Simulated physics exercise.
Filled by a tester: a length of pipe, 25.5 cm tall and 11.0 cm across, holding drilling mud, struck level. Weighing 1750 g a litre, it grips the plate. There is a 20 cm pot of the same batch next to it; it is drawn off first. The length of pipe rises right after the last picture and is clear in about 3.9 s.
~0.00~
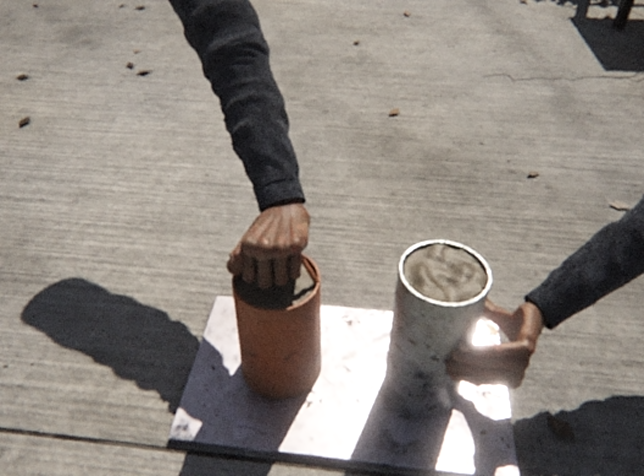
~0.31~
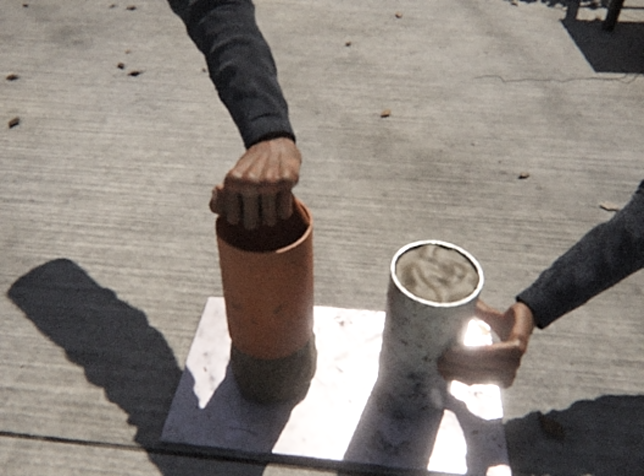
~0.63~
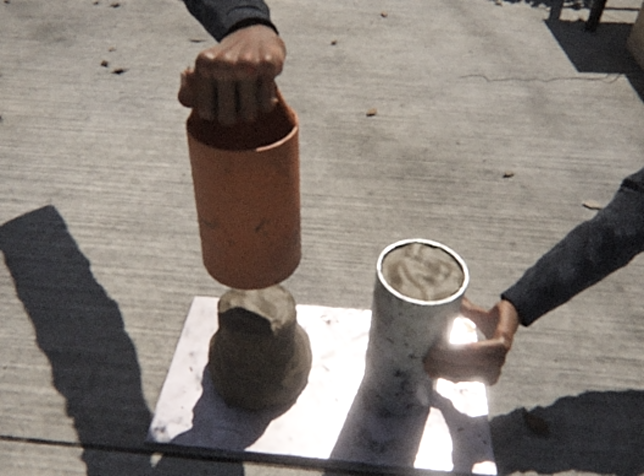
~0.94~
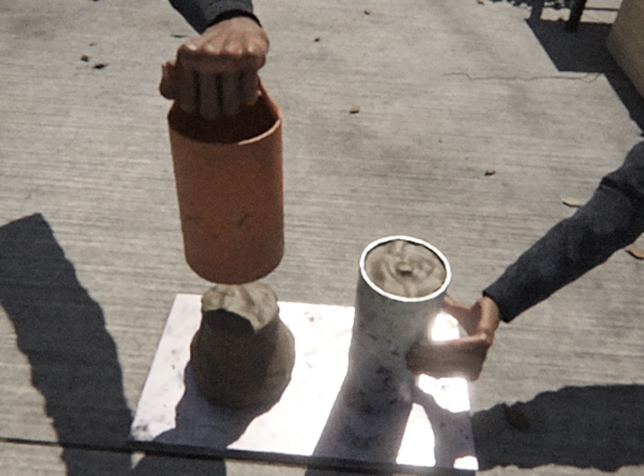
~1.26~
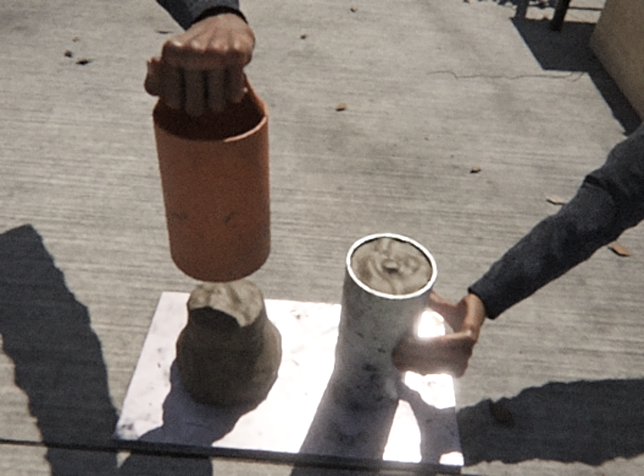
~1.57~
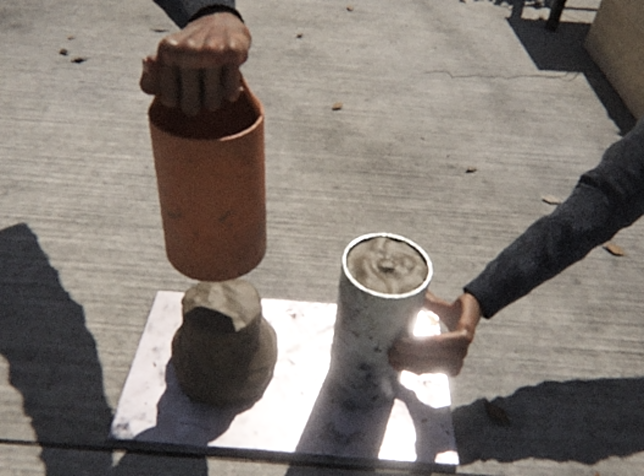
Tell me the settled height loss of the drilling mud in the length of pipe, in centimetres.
Roughly 9 cm.
After 2.5 s, the length of pipe is up 5.5 cm; the drilling mud has come down 1.0 cm to 25 cm and is 12 cm wide.
After 3.5 s, the length of pipe is up 16 cm; the drilling mud has come down 7.4 cm to 18 cm and is 18 cm wide.
After 4.5 s, the length of pipe is up 26 cm; the drilling mud has come down 8.7 cm to 17 cm and is 18 cm wide.
After 5.7 s, the length of pipe is clear; the drilling mud has come down 9.0 cm to 16 cm and is 19 cm wide.
After 6.1 s, at rest, the length of pipe is clear; the drilling mud has come down 9.0 cm to 16 cm and is 19 cm wide.
